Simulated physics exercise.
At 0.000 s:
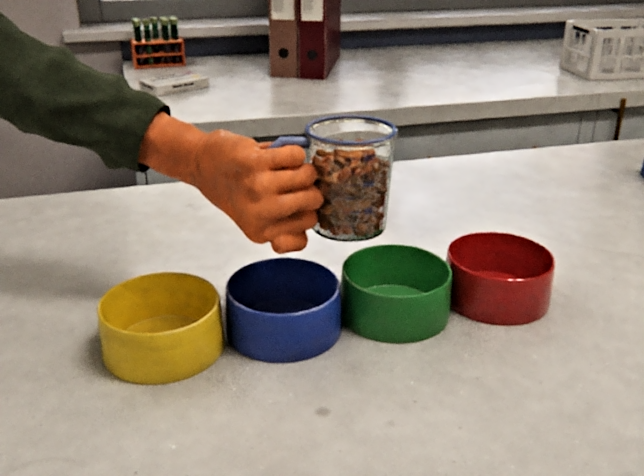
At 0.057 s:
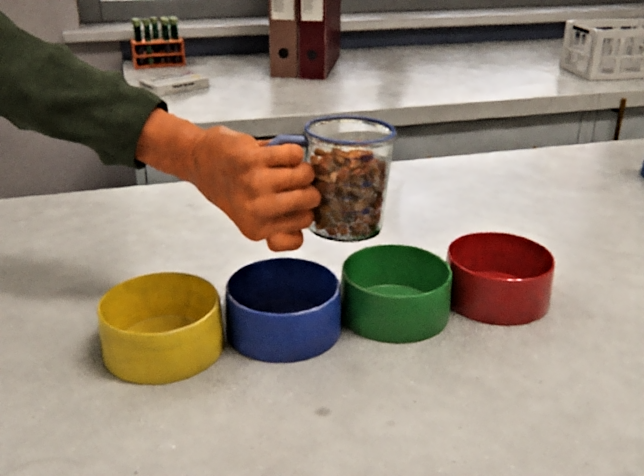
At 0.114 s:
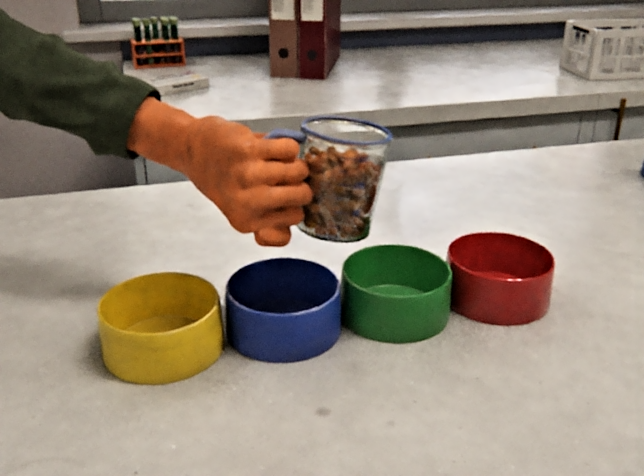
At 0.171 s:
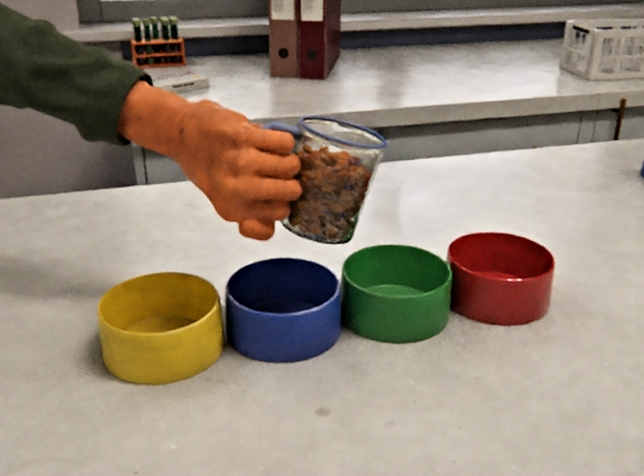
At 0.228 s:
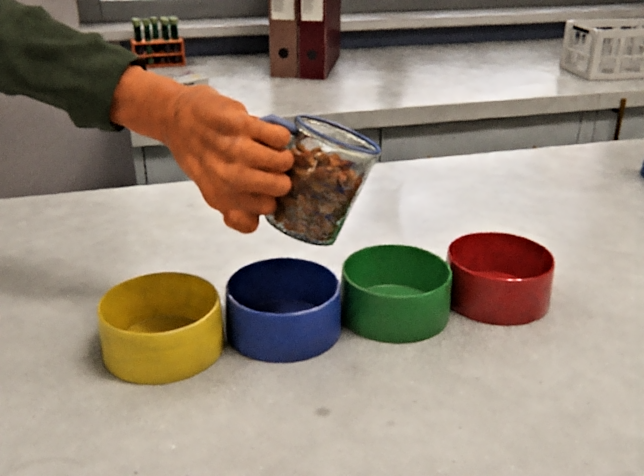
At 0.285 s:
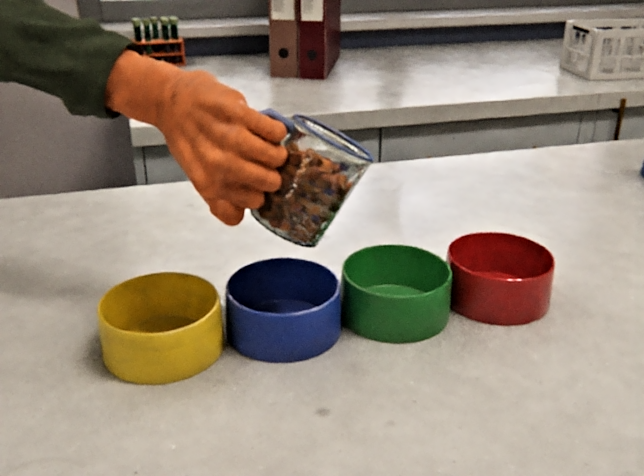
To begin with, a gloved orange hand holds a clear cup of brown pieces upright above a row of yellow, blue, green and red dishes. The hand then moves the cup a little to the left while steadily tilting it to the right, the pieces still inside.
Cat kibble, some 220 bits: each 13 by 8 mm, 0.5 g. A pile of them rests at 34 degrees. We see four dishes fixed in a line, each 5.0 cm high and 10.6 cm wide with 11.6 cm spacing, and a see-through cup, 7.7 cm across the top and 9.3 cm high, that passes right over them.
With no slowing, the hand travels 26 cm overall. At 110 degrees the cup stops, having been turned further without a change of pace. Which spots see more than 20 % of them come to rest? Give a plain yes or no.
Red - no, blue - yes, green - no, yellow - yes, counter - no.
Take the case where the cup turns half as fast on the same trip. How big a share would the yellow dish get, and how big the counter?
In that case yellow 100, counter 0.
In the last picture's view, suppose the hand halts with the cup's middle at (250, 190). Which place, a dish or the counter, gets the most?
Blue.
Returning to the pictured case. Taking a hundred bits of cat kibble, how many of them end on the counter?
Near 5 percent, roughly speaking.
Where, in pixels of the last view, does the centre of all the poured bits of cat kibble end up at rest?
Look around (186, 333) in the last picture.
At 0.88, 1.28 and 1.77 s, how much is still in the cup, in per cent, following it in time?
Approx. 95 / 40 / 20 percent.
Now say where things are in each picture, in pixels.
In the first picture, cup at (350, 179), tilt 0 degrees, lip at (392, 126), moved 0.0 cm; middle of the pieces at (353, 194); red dish at (501, 255); green dish at (396, 269); blue dish at (283, 285); yellow dish at (159, 301).
In the second picture, cup at (347, 179), tilt 2 degrees, lip at (391, 127), moved 0.2 cm; middle of the pieces at (350, 194).
In the third picture, cup at (340, 180), tilt 7 degrees, lip at (388, 132), moved 0.9 cm; middle of the pieces at (341, 195).
In the fourth picture, cup at (329, 181), tilt 15 degrees, lip at (382, 139), moved 1.9 cm; middle of the pieces at (329, 196).
In the fifth picture, cup at (319, 182), tilt 22 degrees, lip at (376, 147), moved 2.9 cm; middle of the pieces at (317, 197).
In the sixth picture, cup at (309, 183), tilt 30 degrees, lip at (369, 155), moved 3.9 cm; middle of the pieces at (305, 198); red dish at (501, 255); green dish at (396, 269); blue dish at (283, 285); yellow dish at (159, 301). The cup turns about 135 degrees a second and travels 17 cm a second.
After 0.88 s, tilt 108 degrees; cup holds 95 %, blue 5 %.
After 1.28 s, tilt 110 degrees; cup holds 40 %, blue 30 %, yellow 20 %.
After 1.77 s, tilt 110 degrees; cup holds 20 %, blue 30 %, yellow 40 %.
In the end, at 2.8 s, red 0 %, blue 30 %, green 0 %, yellow 55 %, counter 5 %, cup 10 %.
